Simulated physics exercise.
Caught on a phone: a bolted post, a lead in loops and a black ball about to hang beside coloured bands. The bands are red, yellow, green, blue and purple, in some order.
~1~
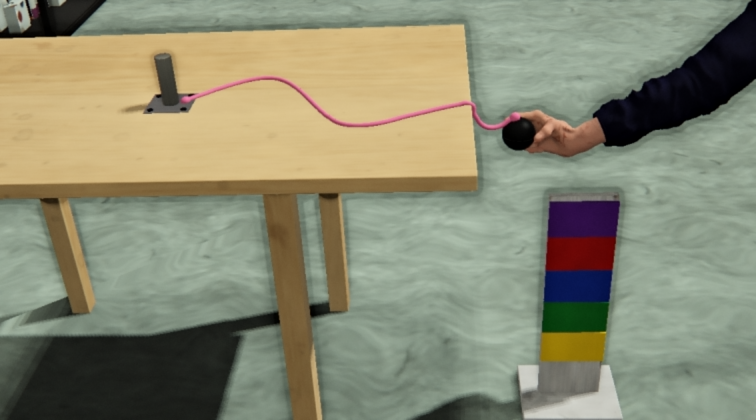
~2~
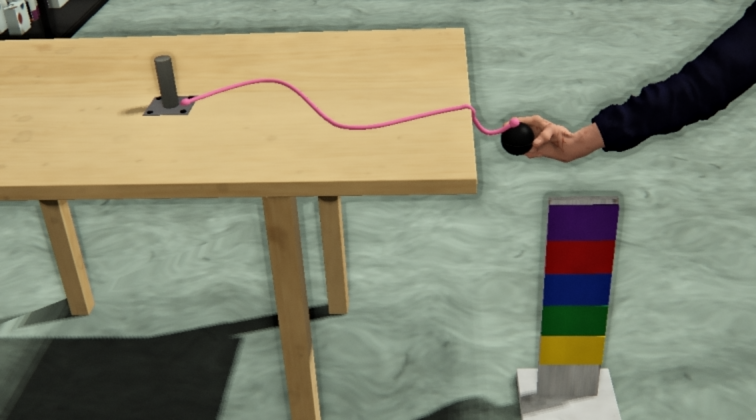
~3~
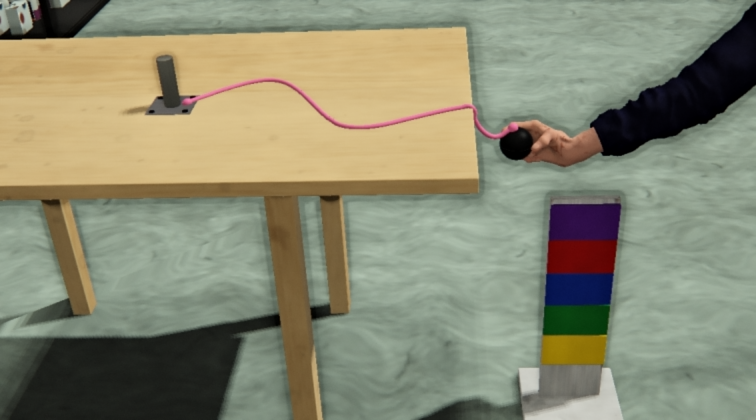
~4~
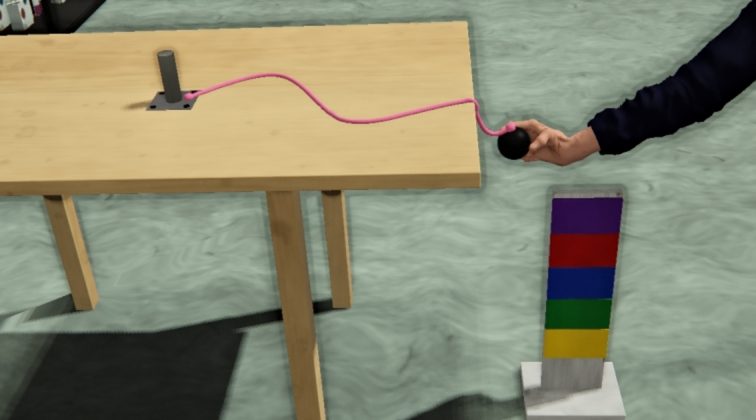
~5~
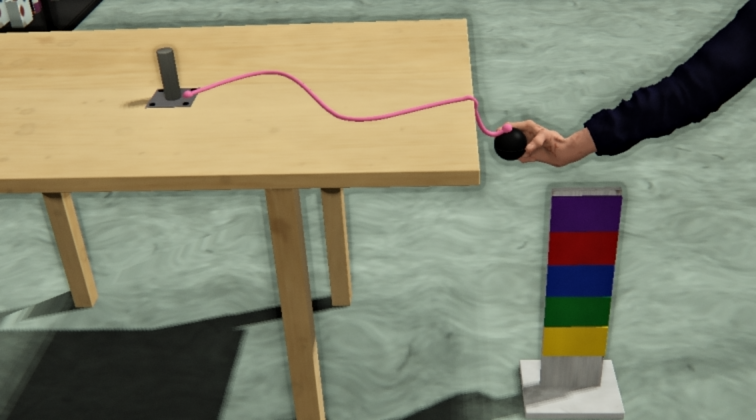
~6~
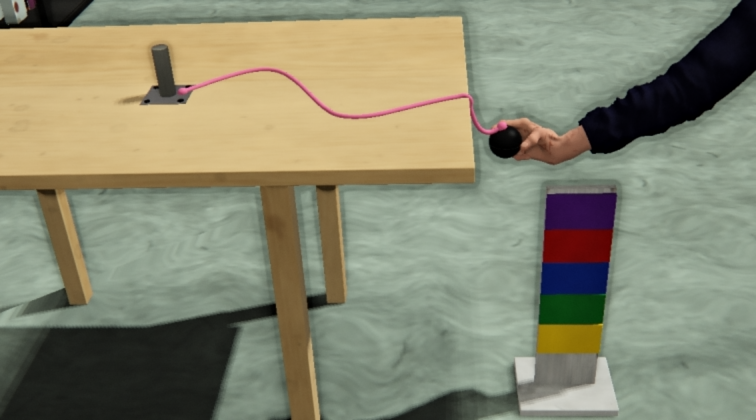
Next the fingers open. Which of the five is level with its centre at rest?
Its centre hangs level with the red band.
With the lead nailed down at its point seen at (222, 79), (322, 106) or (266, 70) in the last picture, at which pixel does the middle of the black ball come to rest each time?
About (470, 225), (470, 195) and (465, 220).
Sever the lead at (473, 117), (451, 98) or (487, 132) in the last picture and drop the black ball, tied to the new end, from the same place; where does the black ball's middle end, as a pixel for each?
Try by try, around (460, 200), (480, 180) and (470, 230).
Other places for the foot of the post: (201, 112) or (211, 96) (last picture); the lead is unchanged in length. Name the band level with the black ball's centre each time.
In that order: Blue; blue.
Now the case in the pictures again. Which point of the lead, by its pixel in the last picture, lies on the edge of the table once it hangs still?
Near (385, 113).
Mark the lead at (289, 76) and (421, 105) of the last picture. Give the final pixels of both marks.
About (310, 93), and the other about (471, 132).
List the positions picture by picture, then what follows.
Black ball (519, 134); purple (584, 221); red (581, 255); blue (578, 287); green (575, 318); yellow (573, 348), in the first picture.
Black ball (518, 139); lead through (219, 92) (284, 84) (316, 109) (374, 127) (448, 110), in the second picture.
Black ball (516, 143), in the third picture.
Black ball (514, 143); lead through (222, 86) (287, 78) (319, 103) (377, 121) (451, 104), in the fourth picture.
Black ball (511, 144), in the fifth picture.
Black ball (505, 142); lead through (216, 81) (282, 73) (313, 98) (372, 116) (445, 99), in the sixth picture.
Soon after, ball near (445, 242); level with red.
After that, ball near (487, 241); level with red.
In the end, ball near (475, 242); level with red. Its middle rests at the red band.
